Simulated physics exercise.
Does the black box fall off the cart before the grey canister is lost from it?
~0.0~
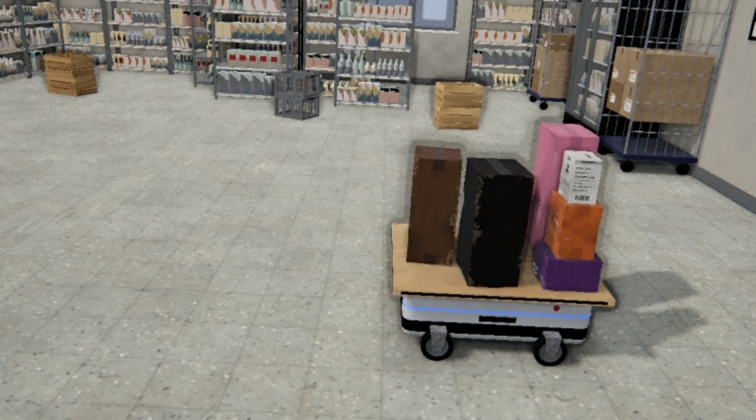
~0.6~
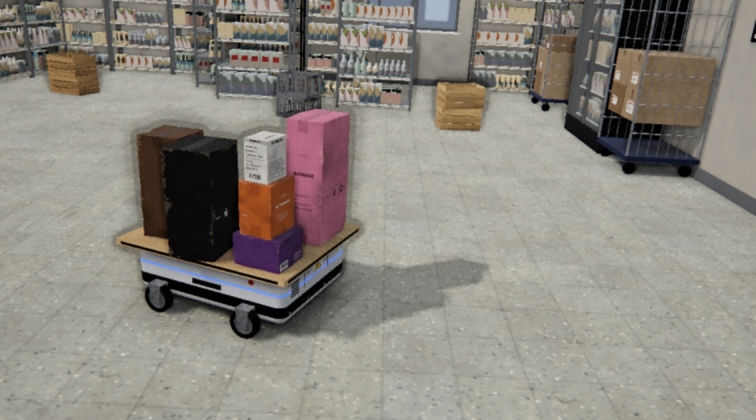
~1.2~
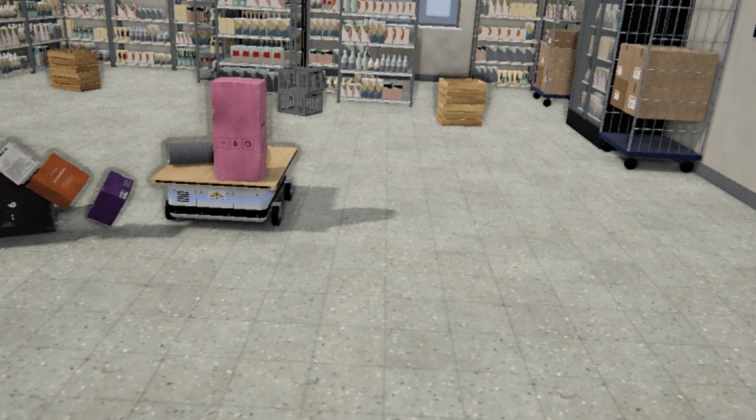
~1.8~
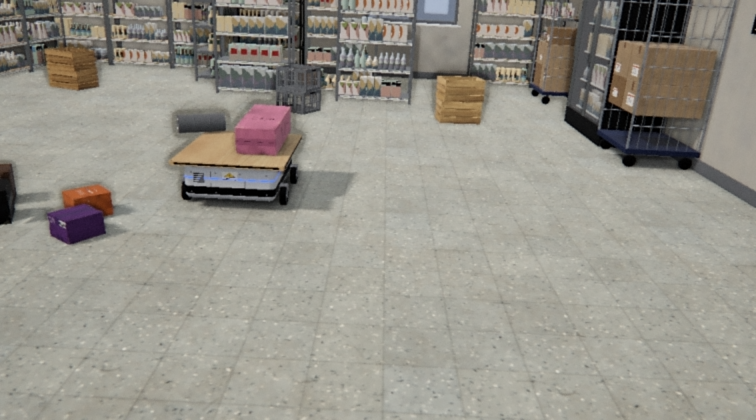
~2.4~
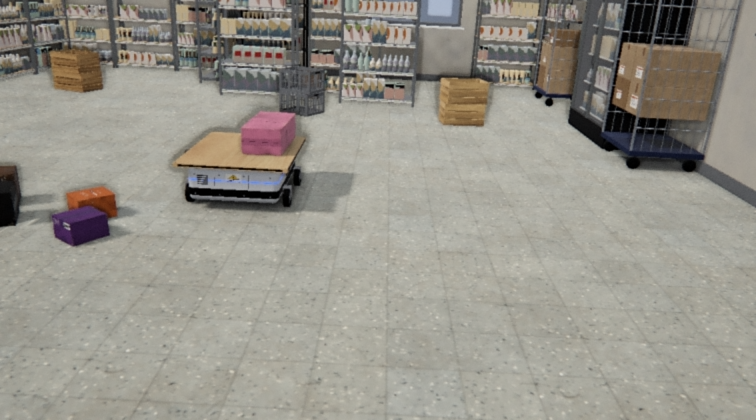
Yes, the black box goes first, tumbling off to the left as the cart turns while the grey canister is still on the deck.
